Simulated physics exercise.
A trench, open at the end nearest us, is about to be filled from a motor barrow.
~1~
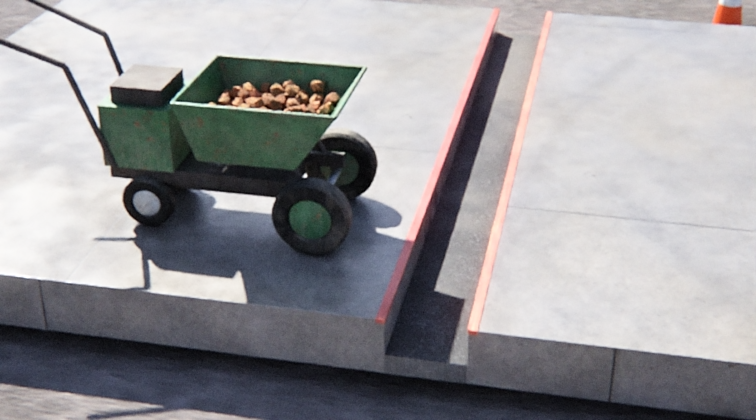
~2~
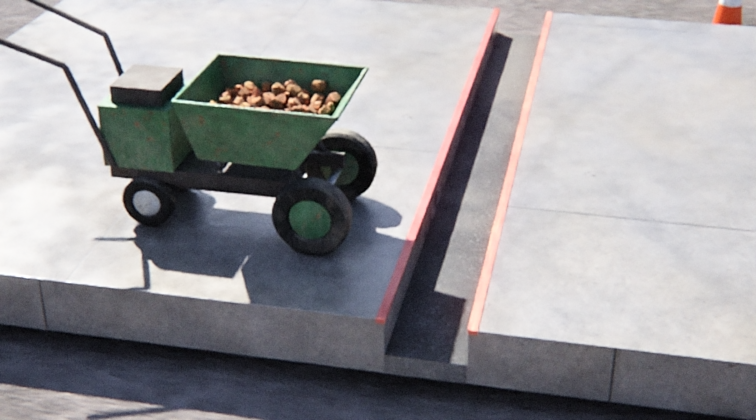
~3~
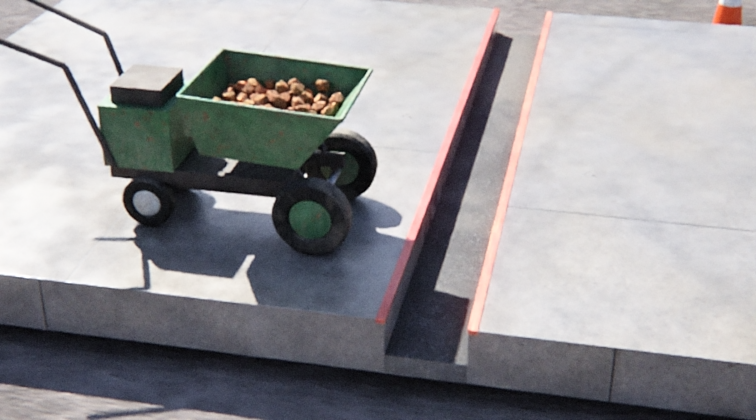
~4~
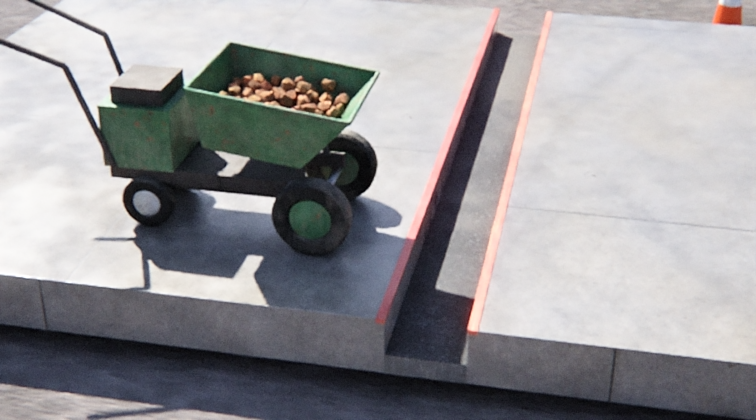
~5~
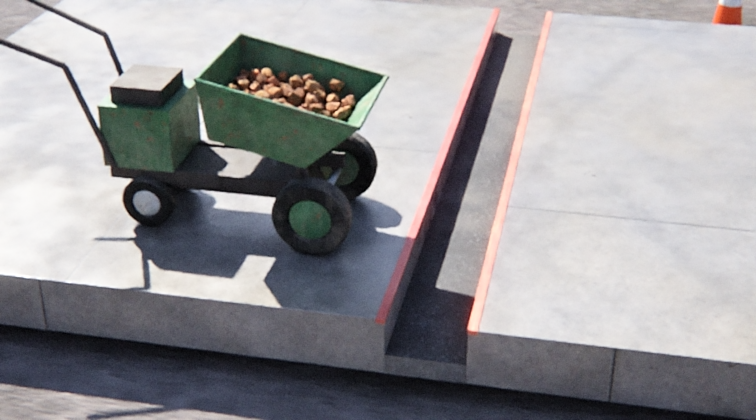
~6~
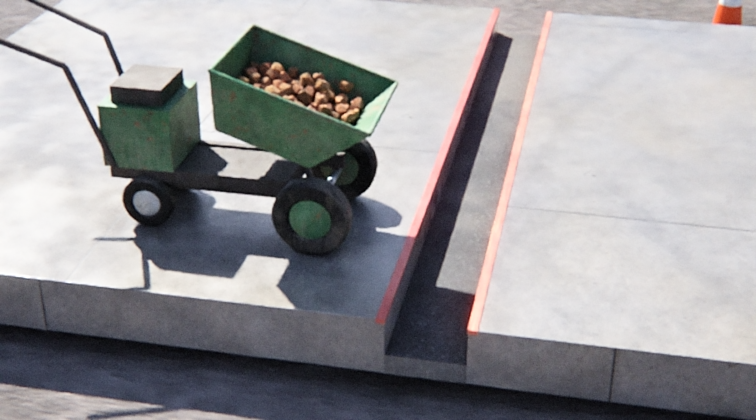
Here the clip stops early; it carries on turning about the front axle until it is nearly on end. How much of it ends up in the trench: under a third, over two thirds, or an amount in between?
Well, the part that misses the trench is below one-third of the load.
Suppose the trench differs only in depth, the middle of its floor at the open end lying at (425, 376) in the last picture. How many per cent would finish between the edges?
90 %.
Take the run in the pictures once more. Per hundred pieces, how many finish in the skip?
It ends up near 0 per cent.
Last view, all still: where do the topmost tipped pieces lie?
Estimated top, final frame: Near (503, 248).
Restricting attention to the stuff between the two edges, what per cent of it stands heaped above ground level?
Roughly 5 %.
Just after the last frame, skip tipped steeply; every one in the skip.
A moment on, skip tipped right over; the larger part in the skip; about a tenth in or heaped over the trench; just a few falling.
Further on, skip tipped right over; roughly a quarter in the skip; roughly two thirds in or heaped over the trench; about a tenth beyond it.
When it is over, skip tipped right over; the larger part in or heaped over the trench; about a tenth beyond it.
